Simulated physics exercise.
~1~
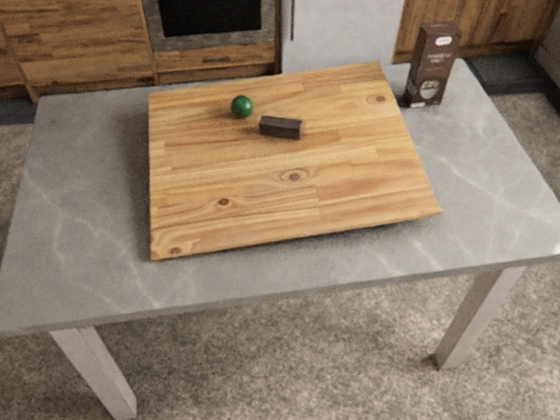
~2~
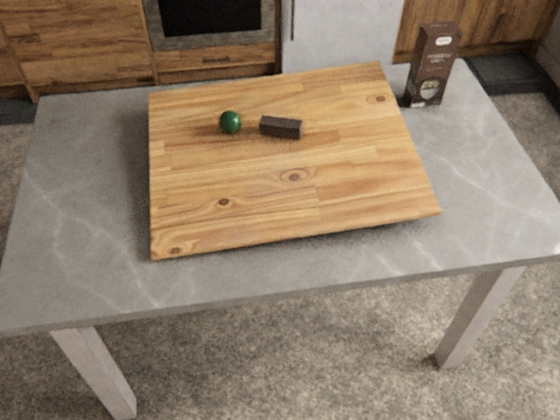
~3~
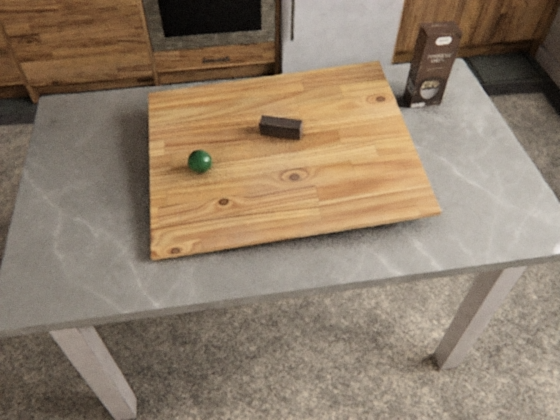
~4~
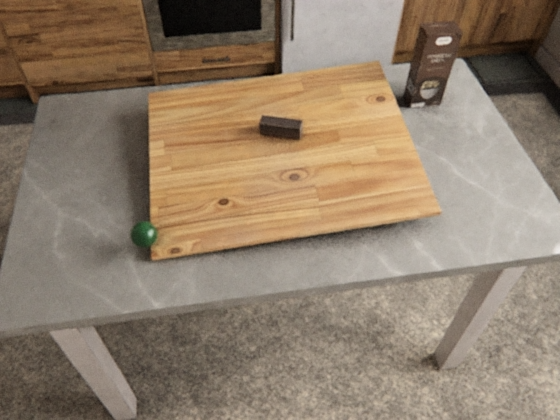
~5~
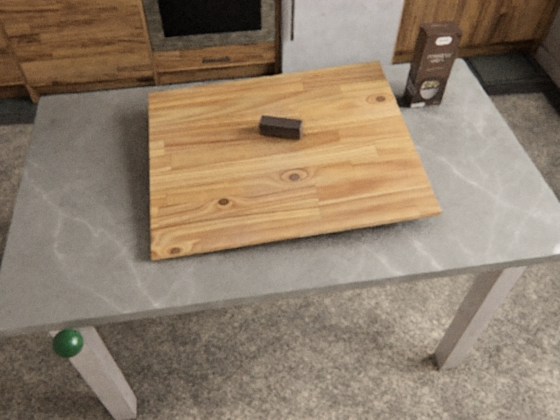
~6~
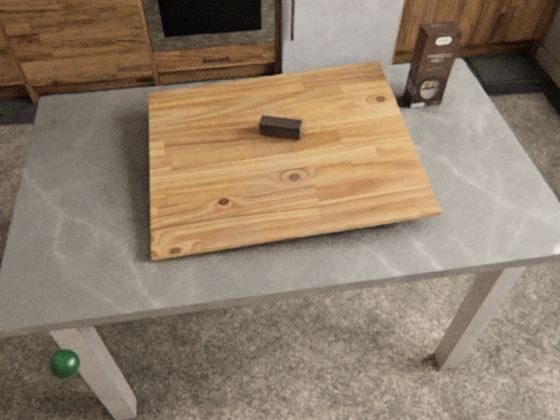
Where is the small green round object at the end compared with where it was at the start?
At the start it is on the upper part of the wooden board, just left of the dark block. At the end it is off the board, at the lower left, below the tabletop's front edge and beside the left table leg.
